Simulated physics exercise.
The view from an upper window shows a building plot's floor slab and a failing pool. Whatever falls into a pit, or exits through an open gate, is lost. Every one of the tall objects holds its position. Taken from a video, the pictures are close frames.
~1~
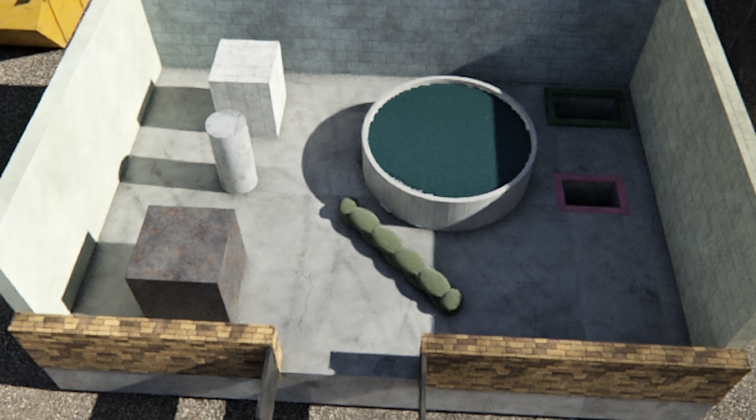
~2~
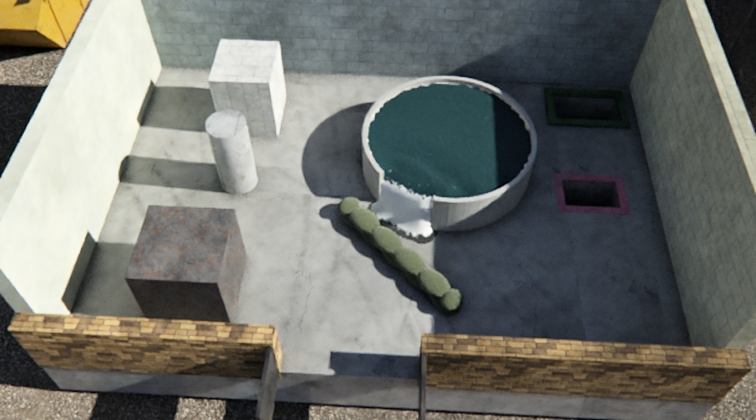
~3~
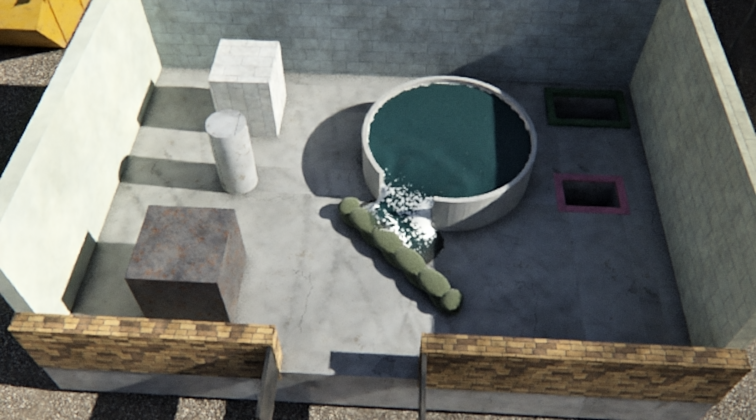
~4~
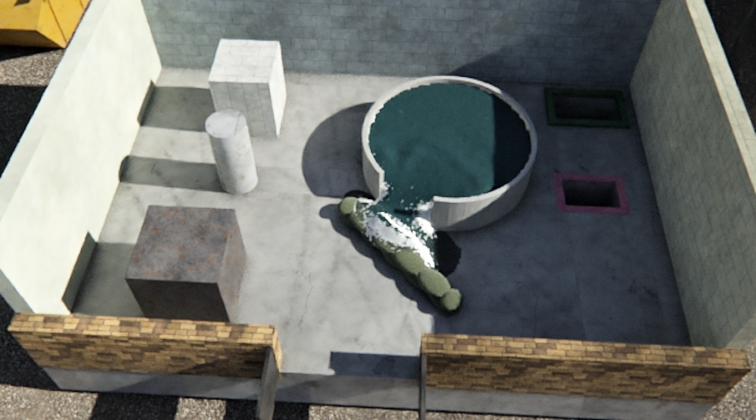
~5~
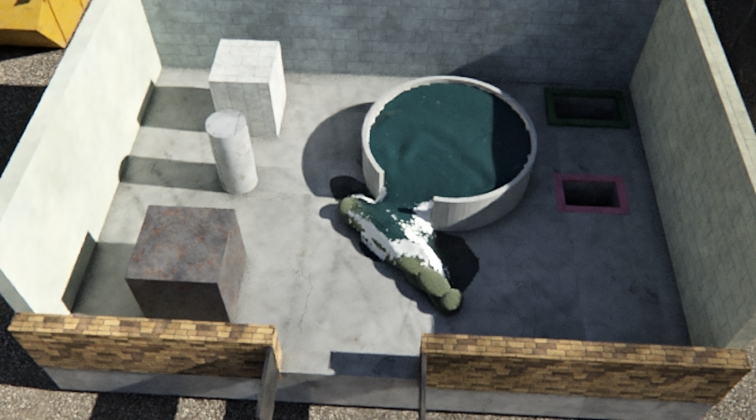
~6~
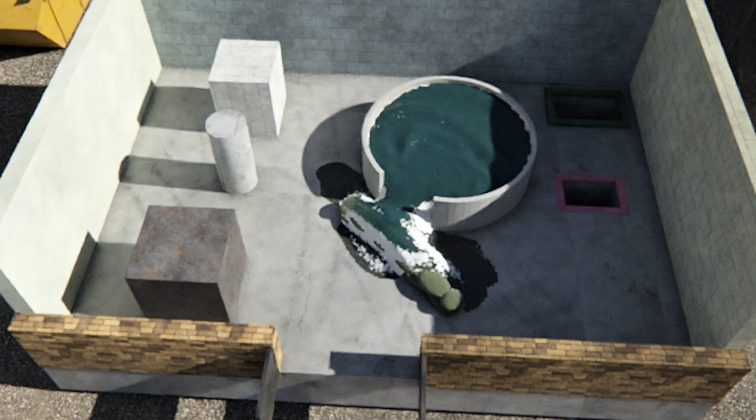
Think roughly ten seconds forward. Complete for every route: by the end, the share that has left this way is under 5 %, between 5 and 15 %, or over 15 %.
By the end, the share via the gate is between 5 and 15 %; the share via the pink pit is between 5 and 15 %; the share via the green pit is under 5 %.
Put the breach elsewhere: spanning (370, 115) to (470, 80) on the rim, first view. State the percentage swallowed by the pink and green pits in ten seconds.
Approximately, pink takes 4 % and green takes 8 %.
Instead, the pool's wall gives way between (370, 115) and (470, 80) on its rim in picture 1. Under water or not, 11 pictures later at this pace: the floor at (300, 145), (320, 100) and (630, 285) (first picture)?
Well, the first is hit by the spill, the next hit by the spill, the last missed by the spill.
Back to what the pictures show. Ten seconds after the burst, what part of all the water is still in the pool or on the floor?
Roughly 80 parts in every hundred.
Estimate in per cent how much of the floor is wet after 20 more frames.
Near 55 in a hundred.
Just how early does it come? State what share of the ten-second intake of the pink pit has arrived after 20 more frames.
Around 0 percent.
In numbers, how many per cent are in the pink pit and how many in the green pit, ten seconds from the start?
That's 10 per cent for the first and 2 per cent for the second.
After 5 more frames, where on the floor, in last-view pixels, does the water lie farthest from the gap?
The farthest point of the front sits at (576, 369).
A moment on, water covers 30 % of the floor; the gate 0 %, the pink pit 0 %, the green pit 0 %.
Next, water covers 50 % of the floor; the gate 2 %, the pink pit 0 %, the green pit 0 %.
Then, water covers 55 % of the floor; the gate 4 %, the pink pit 0 %, the green pit 0 %.
Later, water covers 80 % of the floor; the gate 6 %, the pink pit 4 %, the green pit 1 %.
In the end, water covers 95 % of the floor; the gate 7 %, the pink pit 11 %, the green pit 2 %.
